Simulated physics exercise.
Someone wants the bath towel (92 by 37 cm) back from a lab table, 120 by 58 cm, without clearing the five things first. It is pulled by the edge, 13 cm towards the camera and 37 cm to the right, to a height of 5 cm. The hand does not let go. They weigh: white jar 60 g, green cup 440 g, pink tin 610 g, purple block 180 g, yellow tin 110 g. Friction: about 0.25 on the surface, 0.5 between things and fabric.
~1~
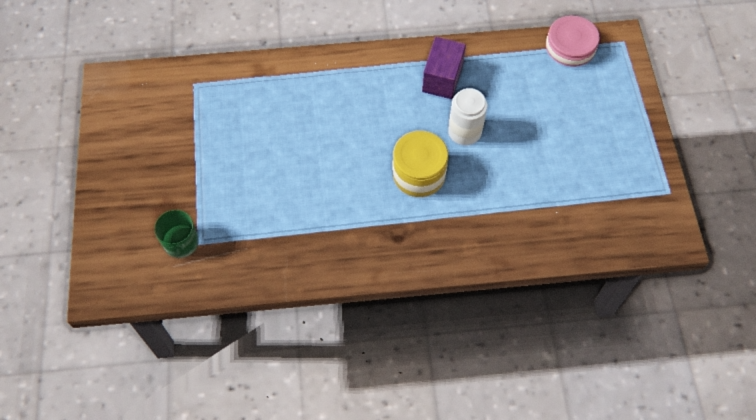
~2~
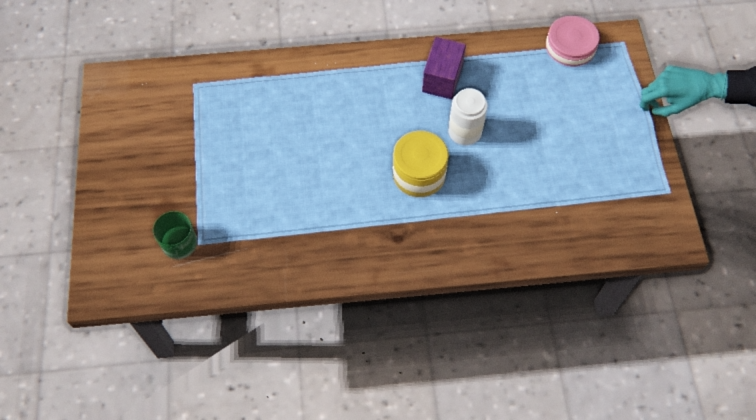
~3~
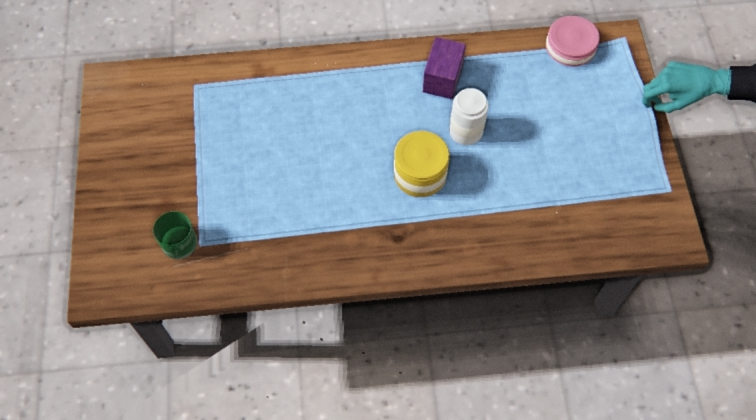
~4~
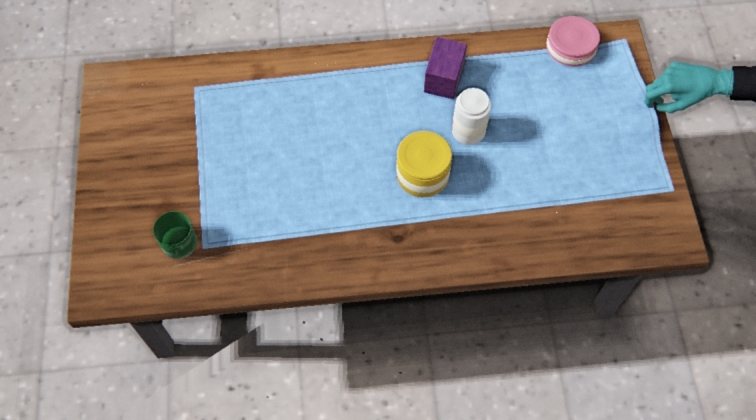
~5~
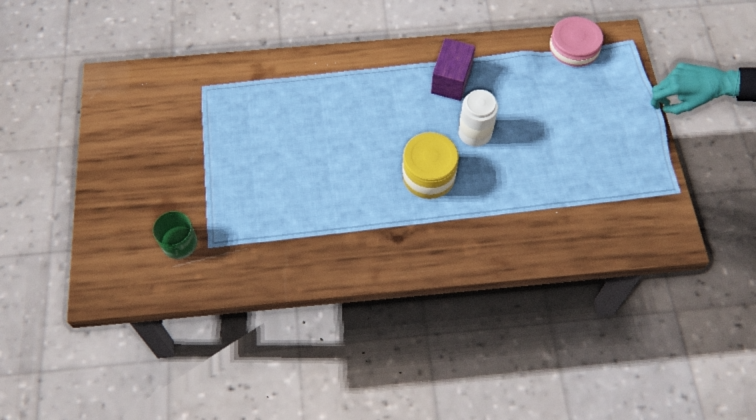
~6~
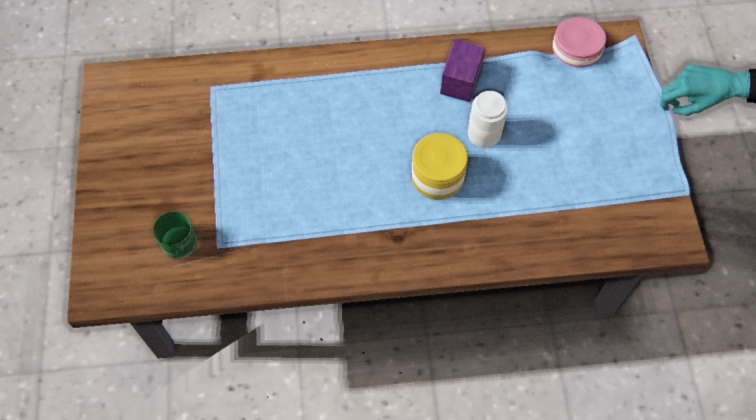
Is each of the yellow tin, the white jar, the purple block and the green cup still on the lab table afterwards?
The yellow tin stays on, the white jar keeps to the top, the purple block keeps to the top, the green cup stays on.
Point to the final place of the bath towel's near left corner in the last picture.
Near (393, 260).
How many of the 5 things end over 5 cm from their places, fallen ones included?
4 of them.
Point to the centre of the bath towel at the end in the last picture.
Near (618, 164).
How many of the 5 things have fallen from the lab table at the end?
I count 0.
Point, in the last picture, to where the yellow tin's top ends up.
At about (626, 182).
Next, 90 % of the bath towel is still over the top; purple block 14 cm off its start, white jar 14 cm off its start, yellow tin 13 cm off its start.
Then, 75 % of the bath towel is still over the top; purple block 26 cm off its start, white jar 26 cm off its start, yellow tin 25 cm off its start.
After that, 70 % of the bath towel is still over the top; purple block 36 cm off its start at (625, 82), white jar 36 cm off its start at (658, 128), yellow tin 34 cm off its start at (604, 179).
Later, 65 % of the bath towel is still over the top; purple block 41 cm off its start, white jar 40 cm off its start, yellow tin 39 cm off its start.
At the end, 65 % of the bath towel is still over the top; purple block 41 cm off its start at (647, 85), white jar 40 cm off its start at (682, 132), yellow tin 39 cm off its start at (626, 182), green cup 0 cm off its start at (172, 229).
